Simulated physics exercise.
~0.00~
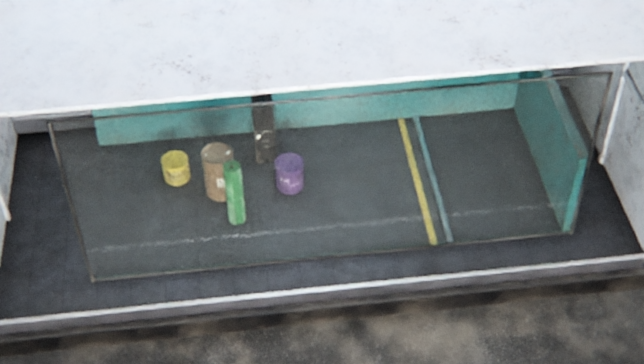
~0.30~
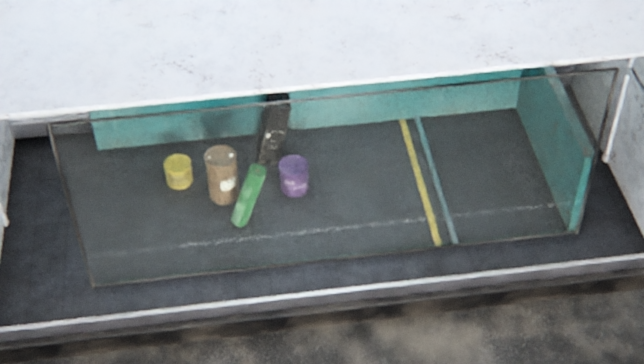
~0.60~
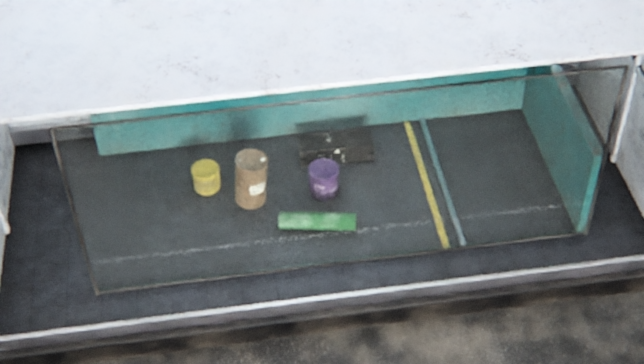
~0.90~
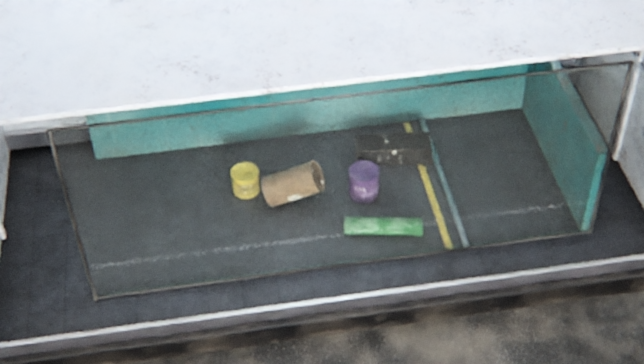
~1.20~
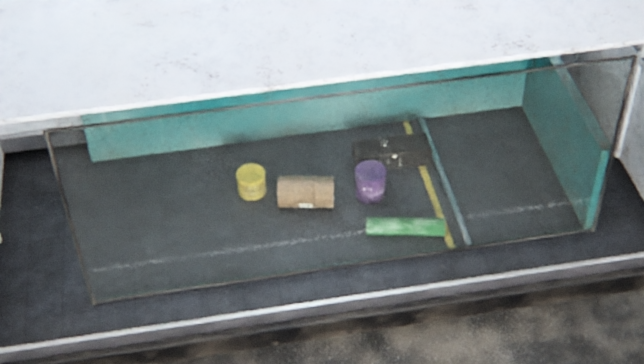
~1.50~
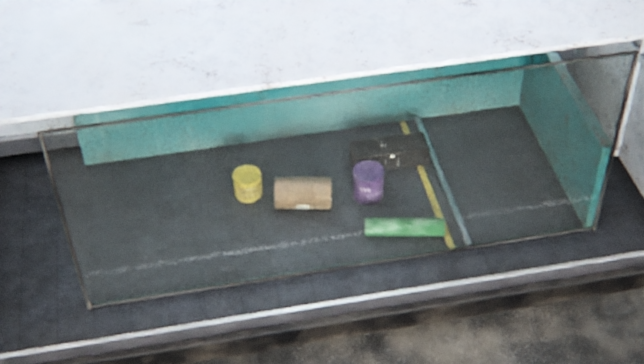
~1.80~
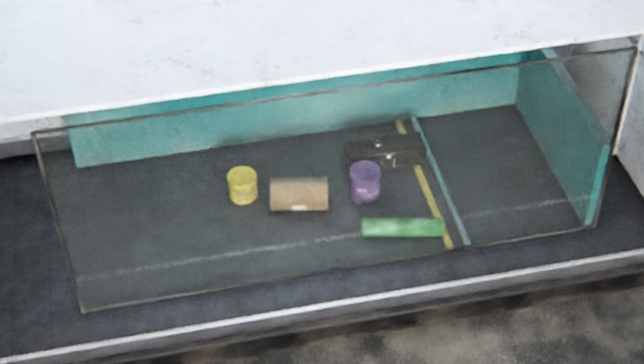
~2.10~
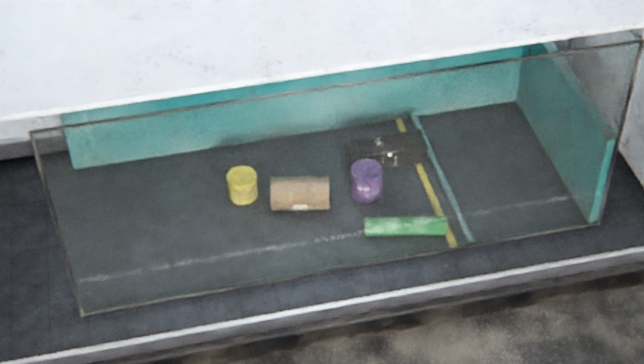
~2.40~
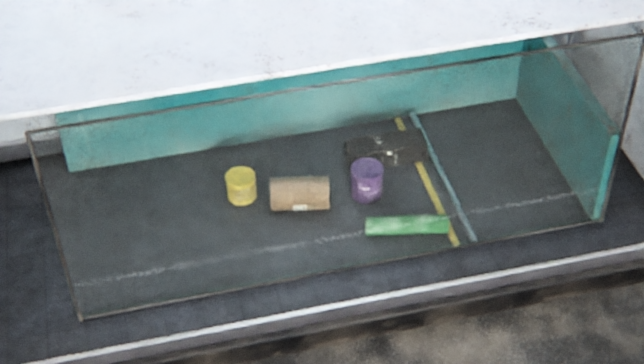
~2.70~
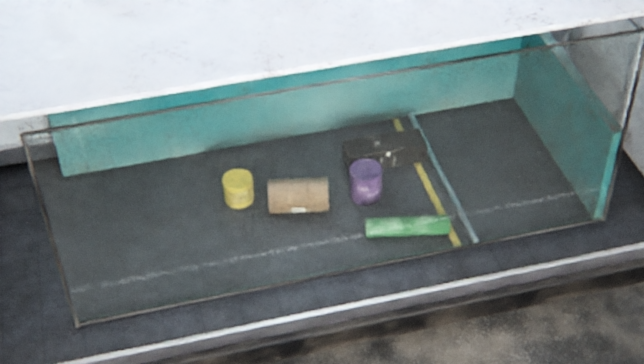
In a glass-fronted bay, five objects slide right, three topple, and all stop short of the yellow line.
